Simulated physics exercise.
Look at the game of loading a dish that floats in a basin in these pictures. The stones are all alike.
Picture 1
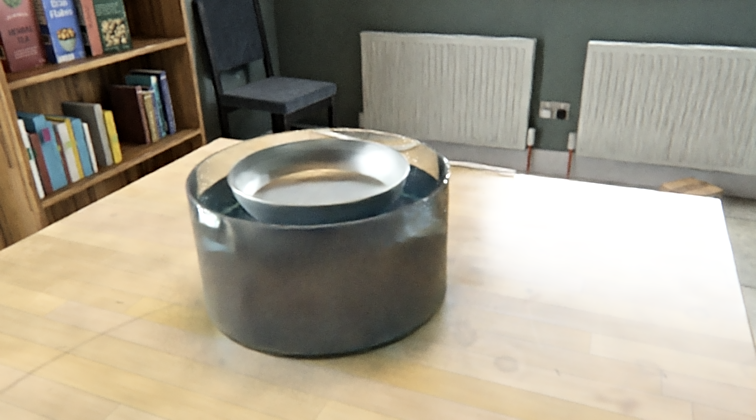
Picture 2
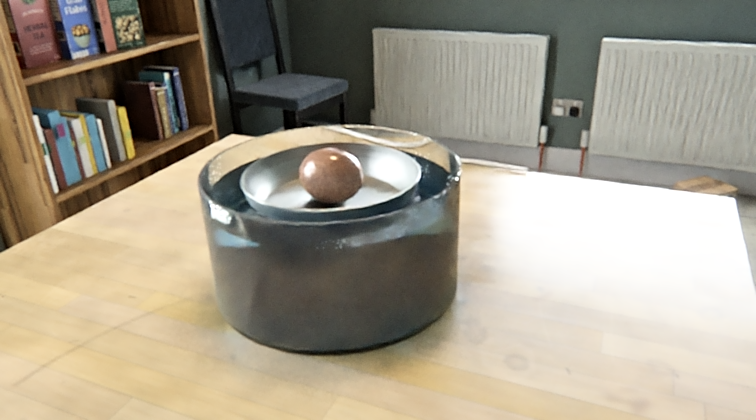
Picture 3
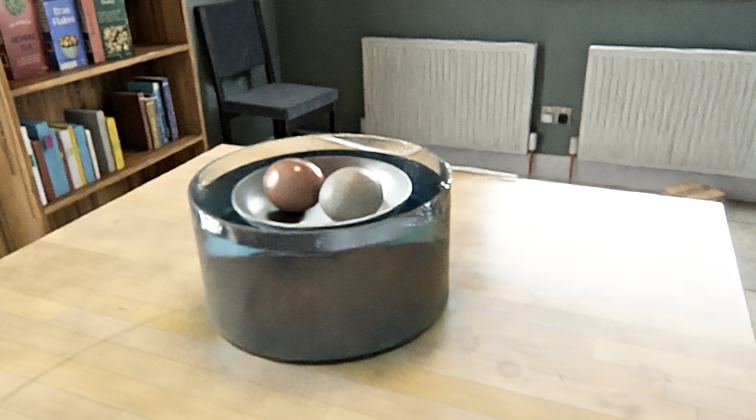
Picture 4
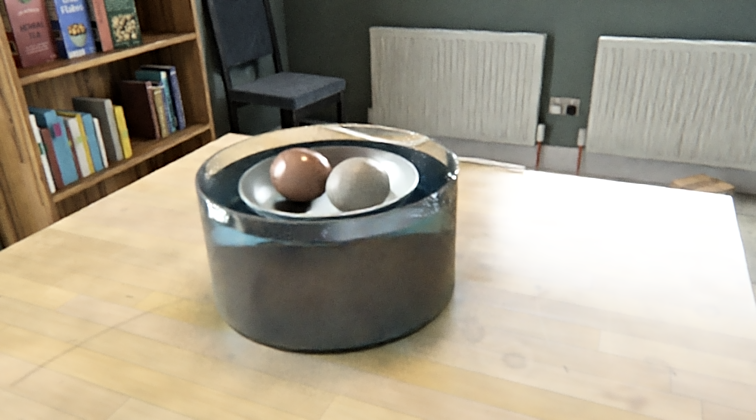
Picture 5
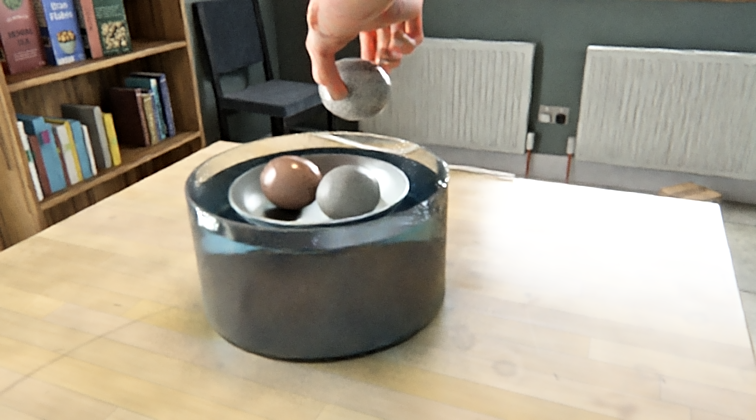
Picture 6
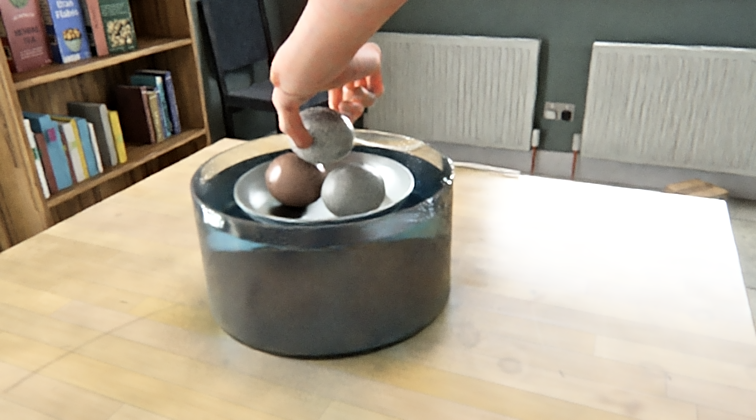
To begin with, an empty metal dish floats high in a dark basin of water on a wooden table. One brown stone and then a grey one appear in it, and the dish sits lower each time. A hand then brings another grey stone down close above the two.
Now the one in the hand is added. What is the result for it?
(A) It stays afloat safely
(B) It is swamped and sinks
B.
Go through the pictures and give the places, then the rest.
Dish (319, 168) empty; most of its side above the surface, in the first frame.
Dish (331, 173) with one aboard; about half of its side above the surface, in the second frame.
Dish (322, 188) with two aboard; about a fifth of its side above the surface, in the third frame.
Dish (329, 178) with two aboard; about a fifth of its side above the surface, in the fourth frame.
Dish (320, 186) with two aboard; about a fifth of its side above the surface; the next stone in the hand at (355, 89), in the fifth frame.
Dish (325, 183) with two aboard; about a fifth of its side above the surface; the next stone in the hand at (321, 136), in the sixth frame.
A moment on, the stone is in and the dish dips.
Further on, water pours in over its edge.
When it is over, the dish lies on the bottom with its load.
